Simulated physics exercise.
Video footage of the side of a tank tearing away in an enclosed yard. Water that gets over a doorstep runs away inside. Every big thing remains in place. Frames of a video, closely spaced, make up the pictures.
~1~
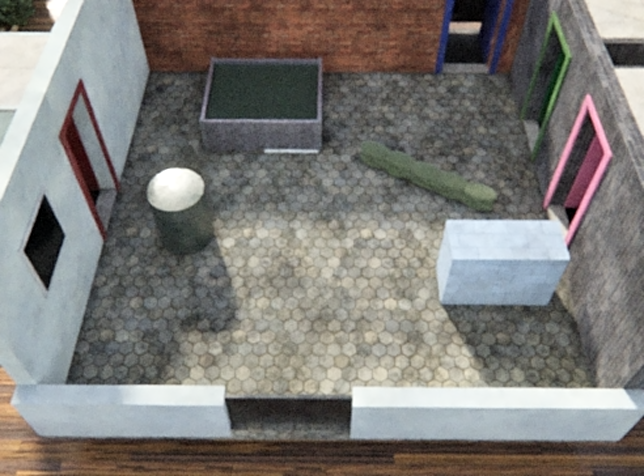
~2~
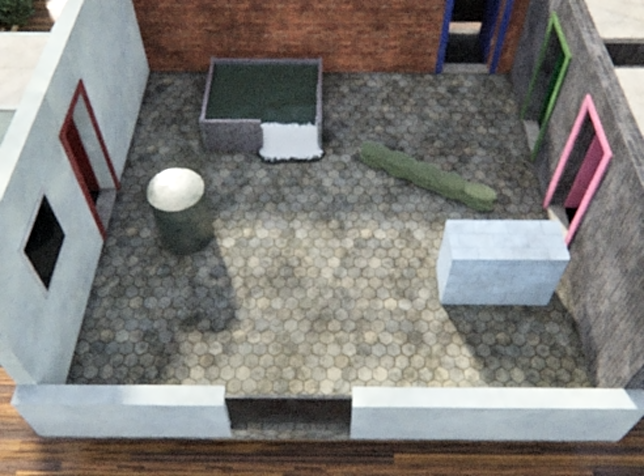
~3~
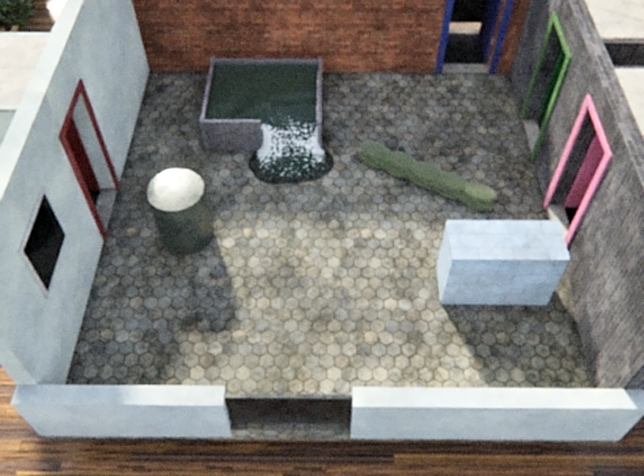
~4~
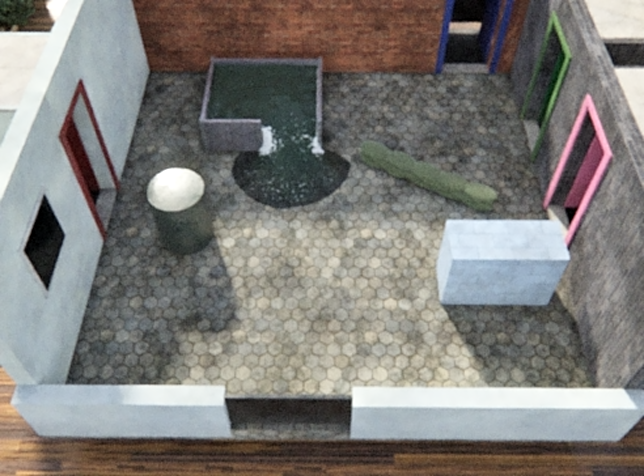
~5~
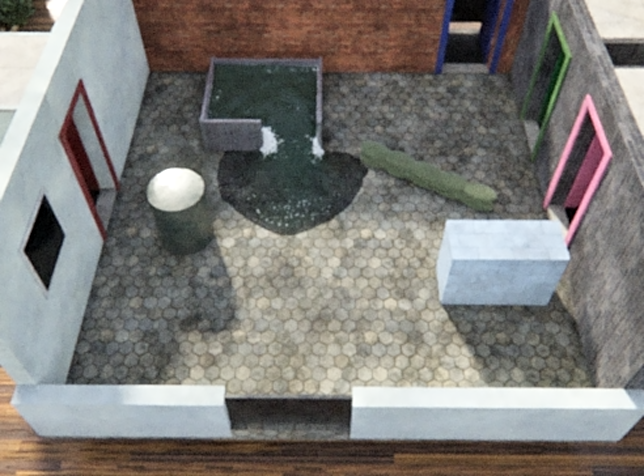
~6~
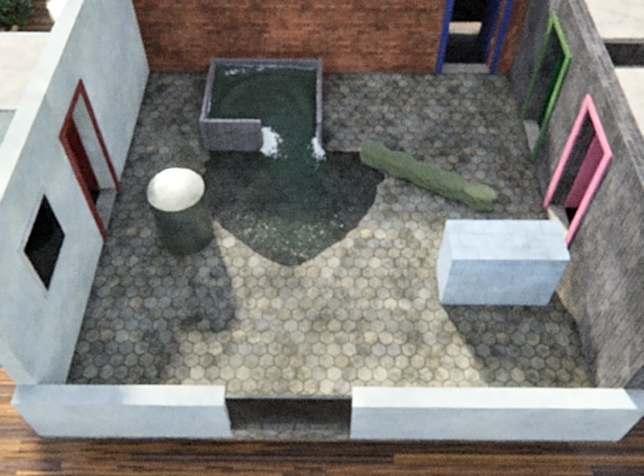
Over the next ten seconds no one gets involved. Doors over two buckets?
Blue door not over; red door not over; pink door not over; green door not over.
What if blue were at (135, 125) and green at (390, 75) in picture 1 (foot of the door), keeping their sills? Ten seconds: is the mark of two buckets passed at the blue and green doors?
As I see it, the blue door stays within the limit and the green door stays within the limit.
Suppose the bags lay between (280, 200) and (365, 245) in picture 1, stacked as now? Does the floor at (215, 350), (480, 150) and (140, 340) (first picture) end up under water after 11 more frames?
Going in the order you gave, that's waterlogged, then left unsoaked, then waterlogged.
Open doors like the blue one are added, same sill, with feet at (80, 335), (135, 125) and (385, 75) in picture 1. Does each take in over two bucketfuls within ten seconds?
Result, in listed order - gets past the limit, doesn't reach the limit, doesn't reach the limit.
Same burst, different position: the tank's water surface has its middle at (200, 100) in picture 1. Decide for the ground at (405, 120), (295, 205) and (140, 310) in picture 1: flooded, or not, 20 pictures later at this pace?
Log: No flood; flood; flood.
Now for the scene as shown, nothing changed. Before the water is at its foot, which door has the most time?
Answer - the door marked blue.
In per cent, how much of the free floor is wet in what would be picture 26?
That should be about 50 %.
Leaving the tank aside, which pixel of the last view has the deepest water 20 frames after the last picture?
That would be (59, 410).
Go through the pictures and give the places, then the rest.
In the first picture, still water in the water tank at (264, 93).
In the second picture, water pours out at (290, 141) and has run to (319, 155).
In the third picture, the front is at (264, 178), out from the gap at (290, 142).
In the fourth picture, the front is at (273, 203), out from the gap at (290, 142).
In the fifth picture, the front is at (295, 230), out from the gap at (290, 142).
In the sixth picture, the front is at (302, 258), out from the gap at (290, 141).
A moment on, water covers 25 % of the floor; the blue door not reached, the red door not reached, the pink door not reached, the green door not reached.
Next, water covers 45 % of the floor; the blue door not reached, the red door wet at the sill, nothing in, the pink door not reached, the green door not reached.
Then, water covers 50 % of the floor; the blue door not reached, the red door wet at the sill, nothing in, the pink door wet at the sill, nothing in, the green door not reached.
Later, water covers 60 % of the floor; the blue door not reached, the red door wet at the sill, nothing in, the pink door wet at the sill, nothing in, the green door wet at the sill, nothing in.
In the end, water covers 80 % of the floor; the blue door wet at the sill, nothing in, the red door wet at the sill, nothing in, the pink door wet at the sill, nothing in, the green door wet at the sill, nothing in.
